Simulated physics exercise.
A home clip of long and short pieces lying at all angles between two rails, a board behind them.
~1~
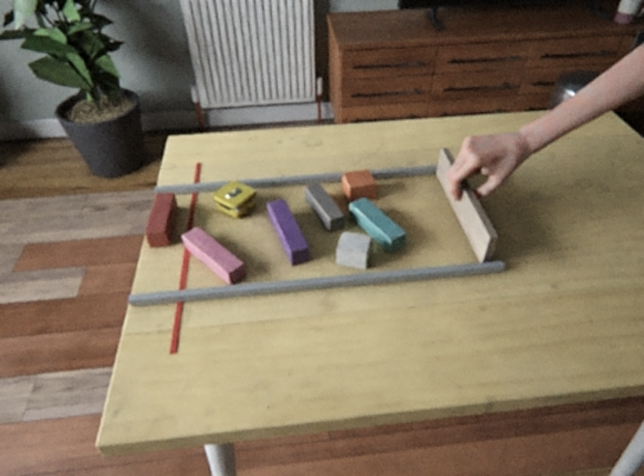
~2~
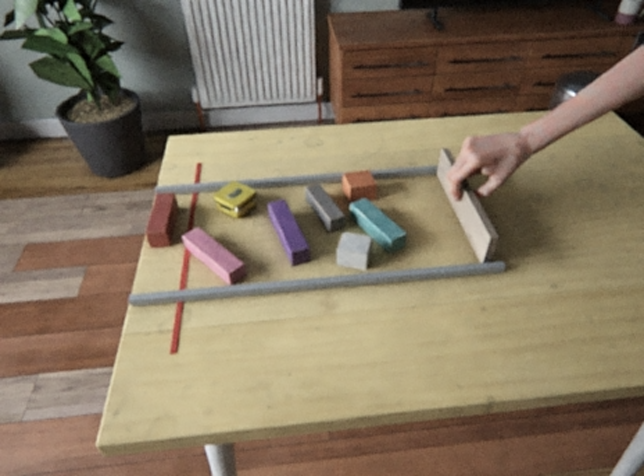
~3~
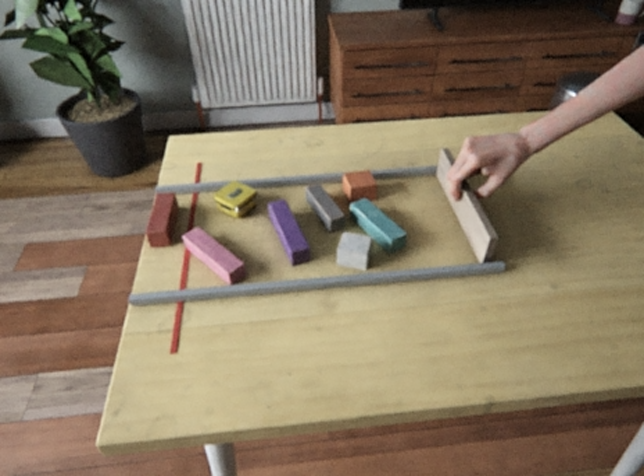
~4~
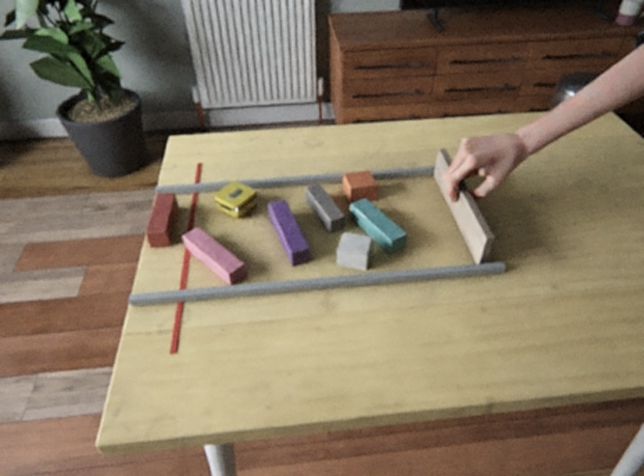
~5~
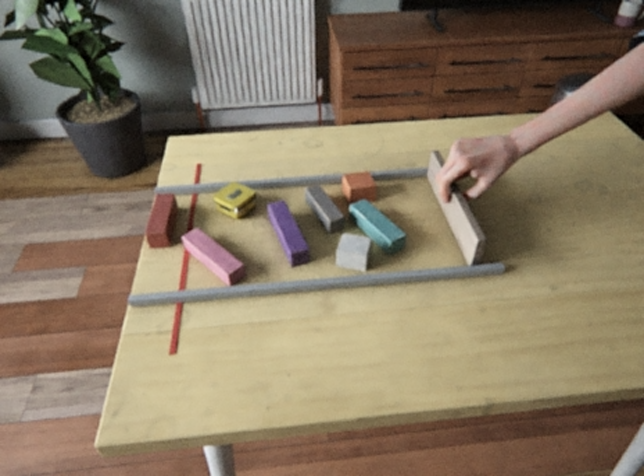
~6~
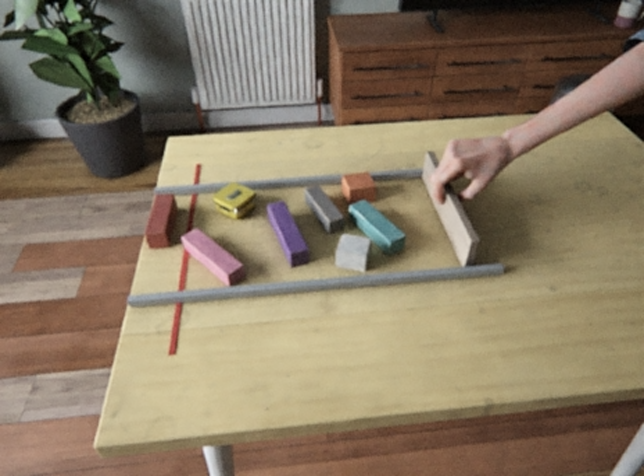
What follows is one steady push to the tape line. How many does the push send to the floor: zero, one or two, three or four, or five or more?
The number that fall off is three or four.
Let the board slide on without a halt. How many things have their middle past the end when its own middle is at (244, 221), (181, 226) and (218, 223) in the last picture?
Place by place, 0, 4 and 1.
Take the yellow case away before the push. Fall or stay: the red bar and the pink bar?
The red bar tumbles off; the pink bar comes down.
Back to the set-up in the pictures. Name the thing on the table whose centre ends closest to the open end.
The purple bar ends nearest.
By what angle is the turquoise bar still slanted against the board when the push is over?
About 0°.
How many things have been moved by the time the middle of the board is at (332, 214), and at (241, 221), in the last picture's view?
At the one place 5, at the other 8.
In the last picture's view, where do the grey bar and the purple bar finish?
First (154, 222), then (138, 249).
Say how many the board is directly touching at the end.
In contact: 3.
A little later, none off yet; red bar at rest near (162, 220); pink bar at rest near (213, 256); yellow case at rest near (235, 202).
Next, none off yet; red bar at rest near (162, 220); pink bar shifted a little near (202, 260); yellow case shifted about its own width near (199, 206).
When it is over, the number that fall off is three or four; down, yellow case, pink bar and red bar.
